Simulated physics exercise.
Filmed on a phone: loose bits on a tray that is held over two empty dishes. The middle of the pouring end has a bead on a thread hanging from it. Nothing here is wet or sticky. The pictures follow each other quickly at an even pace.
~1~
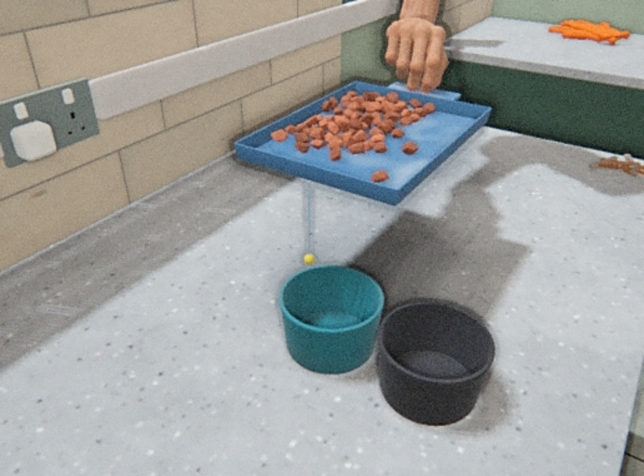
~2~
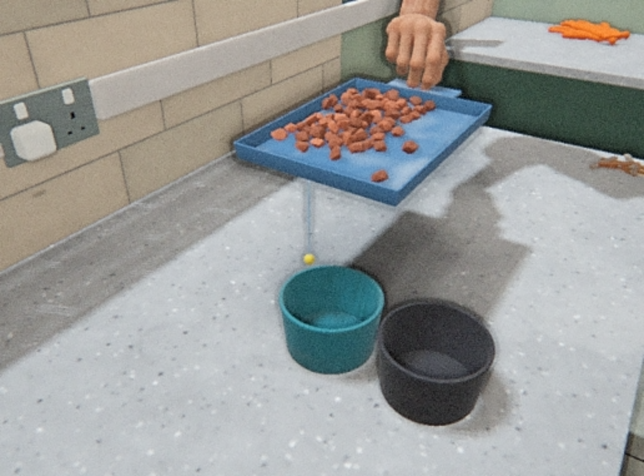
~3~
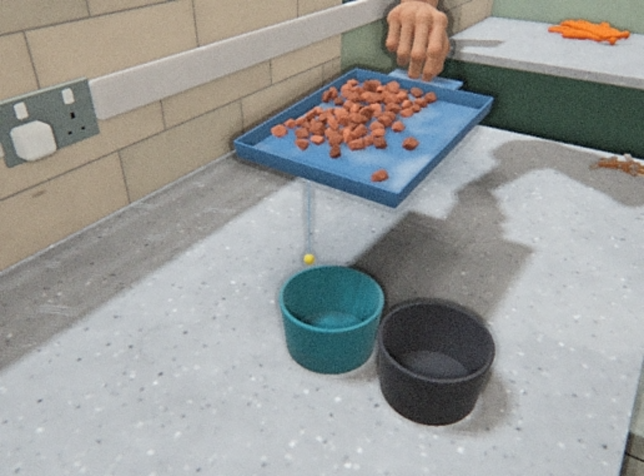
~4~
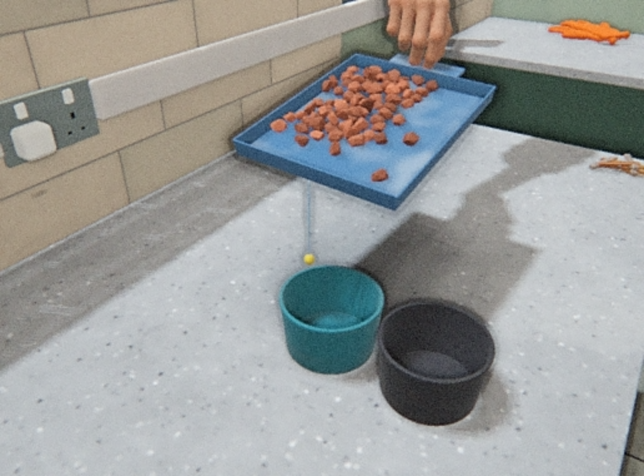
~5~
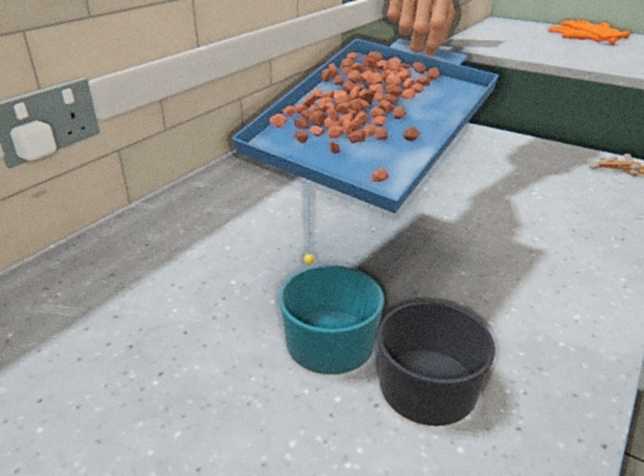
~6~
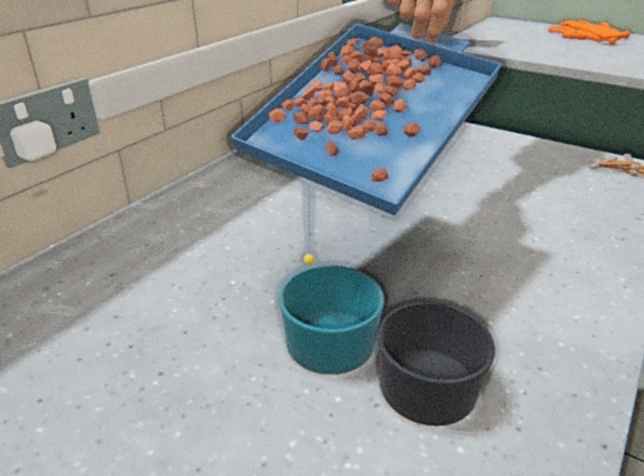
A blue tray of reddish bits tilts gradually, its far end raised by a hand.
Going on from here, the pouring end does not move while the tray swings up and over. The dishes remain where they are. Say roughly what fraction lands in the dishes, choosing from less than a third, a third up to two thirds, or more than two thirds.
I would say more than two thirds.
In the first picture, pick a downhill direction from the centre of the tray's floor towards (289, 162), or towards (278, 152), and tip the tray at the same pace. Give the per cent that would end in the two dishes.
Around 0 percent for the first aim and around 0 percent for the second.
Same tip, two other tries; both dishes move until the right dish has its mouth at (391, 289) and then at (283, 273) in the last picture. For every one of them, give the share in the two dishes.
That makes 30 per cent, followed by 10 per cent.
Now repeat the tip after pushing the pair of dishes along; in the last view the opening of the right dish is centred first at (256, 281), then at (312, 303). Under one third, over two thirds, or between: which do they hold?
First place: Below one third. Second place: In the middle band.
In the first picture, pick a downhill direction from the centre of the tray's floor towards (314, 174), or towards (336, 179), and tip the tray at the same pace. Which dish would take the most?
The first tilt favours the left-side dish and the second favours the left-side dish.
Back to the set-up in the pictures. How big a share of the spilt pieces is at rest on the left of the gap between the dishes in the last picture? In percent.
Roughly 70 in a hundred.
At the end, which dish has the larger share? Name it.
The larger amount ends in the left side.
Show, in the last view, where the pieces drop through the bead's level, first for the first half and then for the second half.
The early half goes through (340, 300), the late half through (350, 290).
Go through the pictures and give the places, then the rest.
Corners of the pouring end at (237, 143) and (397, 189), level; middle of the load at (363, 121), bits of crushed brick; left dish at (303, 344); right dish at (409, 394); bead on its thread at (309, 259), in the first frame.
Corners of the pouring end at (237, 142) and (397, 189), level; middle of the load at (363, 119), in the second frame.
Corners of the pouring end at (237, 141) and (397, 192), tipped barely, lowest at the right corner; middle of the load at (364, 113), in the third frame.
Corners of the pouring end at (236, 139) and (396, 195), tipped a little, lowest at the right corner; middle of the load at (364, 104), in the fourth frame.
Corners of the pouring end at (235, 138) and (396, 198), tipped a little, lowest at the right corner; middle of the load at (364, 95), in the fifth frame.
Corners of the pouring end at (234, 136) and (396, 202), tipped clearly, lowest at the right corner; middle of the load at (355, 86); left dish at (303, 344); right dish at (409, 394), in the sixth frame.
Soon after the last picture, tray tipped steeply; nearly all on the tray; a small part in the air.
A little later, tray tipped right over; about a third on the tray; a small part in the right dish; about a third in the left dish; a small part outside both; a small part in the air.
Later still, tray tipped past a quarter turn; a small part in the right dish; about two thirds in the left dish; about a quarter outside both.
At rest, tray tipped past a quarter turn; a small part in the right dish; about two thirds in the left dish; about a quarter outside both.
